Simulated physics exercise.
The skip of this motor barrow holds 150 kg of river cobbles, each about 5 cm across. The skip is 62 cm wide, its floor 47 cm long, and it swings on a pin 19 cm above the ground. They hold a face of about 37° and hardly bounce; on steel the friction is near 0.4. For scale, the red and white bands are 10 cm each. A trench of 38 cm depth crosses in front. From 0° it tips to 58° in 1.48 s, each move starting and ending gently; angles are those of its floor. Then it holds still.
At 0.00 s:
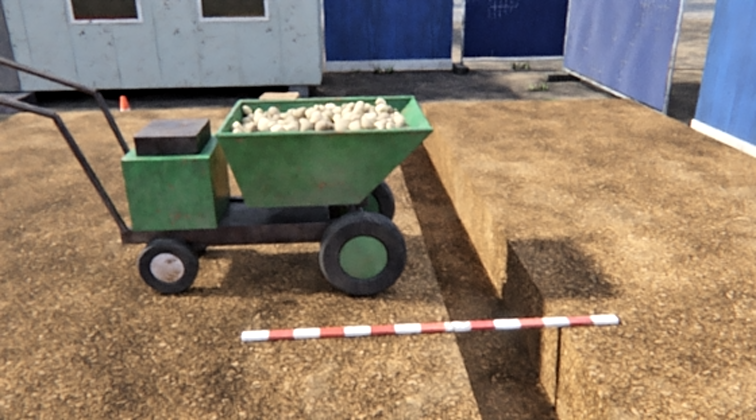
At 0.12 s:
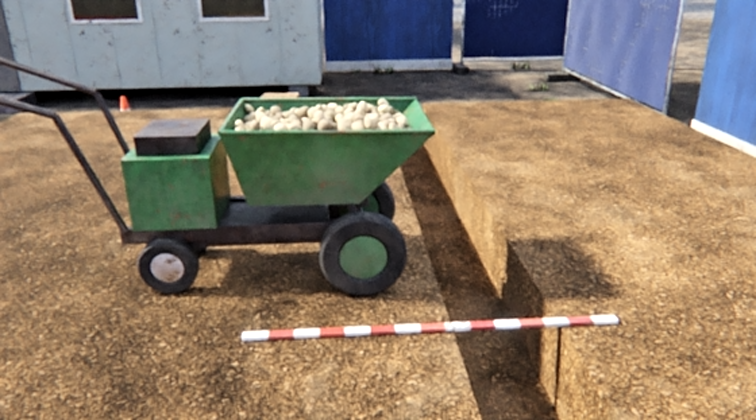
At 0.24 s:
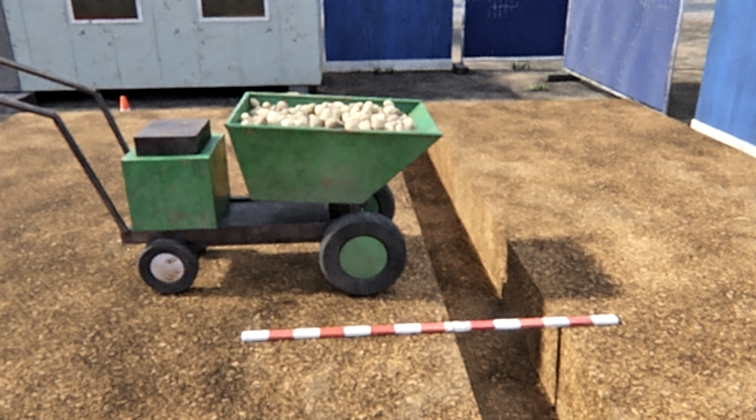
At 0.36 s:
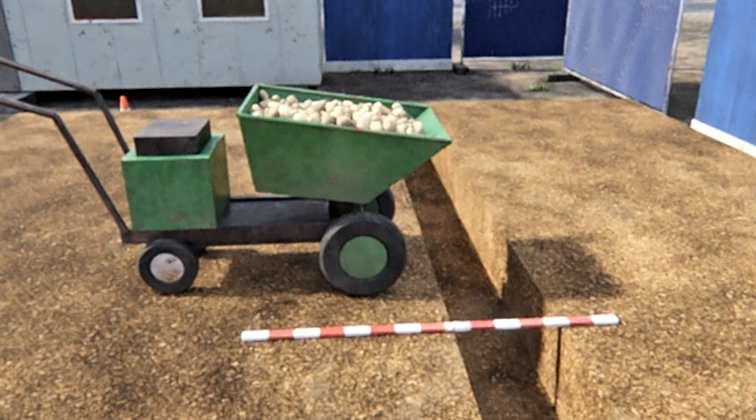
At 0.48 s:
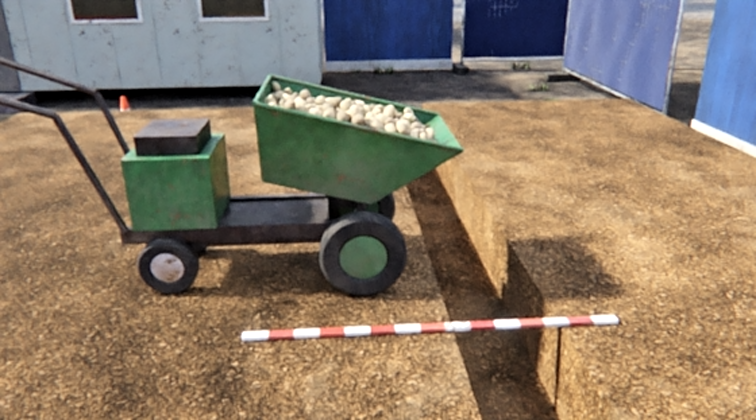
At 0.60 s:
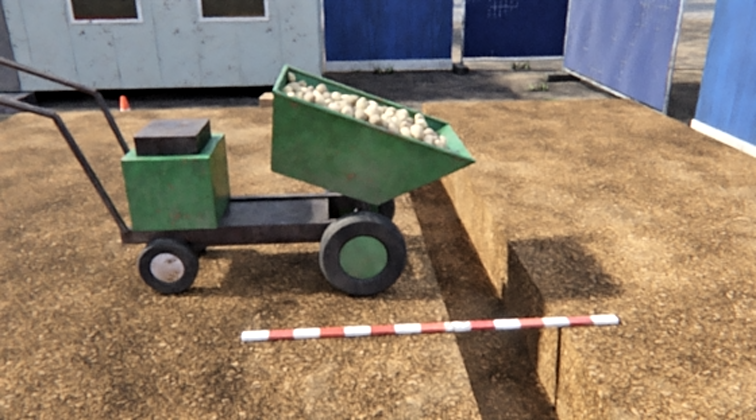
In a sunlit yard of brown, gritty ground, seen from the side and slightly above by a still camera, pale cabins and blue panels stand behind. A green motor barrow with black wheels and handles at left carries a skip heaped with pale cobbles beside a narrow trench, a red and white banded pole lying in front. The skip, level at first, tilts slowly then faster, its rear rising and its pointed lip swinging rightward and down, while the barrow stays put.
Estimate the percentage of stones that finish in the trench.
About 56 per cent.
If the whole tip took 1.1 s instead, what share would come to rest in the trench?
It would be near 50 per cent.
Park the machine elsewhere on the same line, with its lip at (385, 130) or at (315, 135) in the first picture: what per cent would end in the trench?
Near 80 per cent from the first place, 60 from the second.
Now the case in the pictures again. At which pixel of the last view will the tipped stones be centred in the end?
Near (502, 305).
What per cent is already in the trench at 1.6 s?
About 10 per cent by then.
After 1.1 s the floor is at 49°; 100 % in the skip; the foremost stones are at (494, 193).
After 1.6 s the floor is at 58°; 80 % in the skip, 12 % in the trench, 8 % past the trench; the foremost stones are at (564, 263).
After 1.9 s the floor is at 58°; 55 % in the skip, 20 % in the trench, 25 % past the trench; the foremost stones are at (626, 252).
After 3.9 s the floor is at 58°; 16 % in the skip, 56 % in the trench, 28 % past the trench; the foremost stones are at (650, 235).
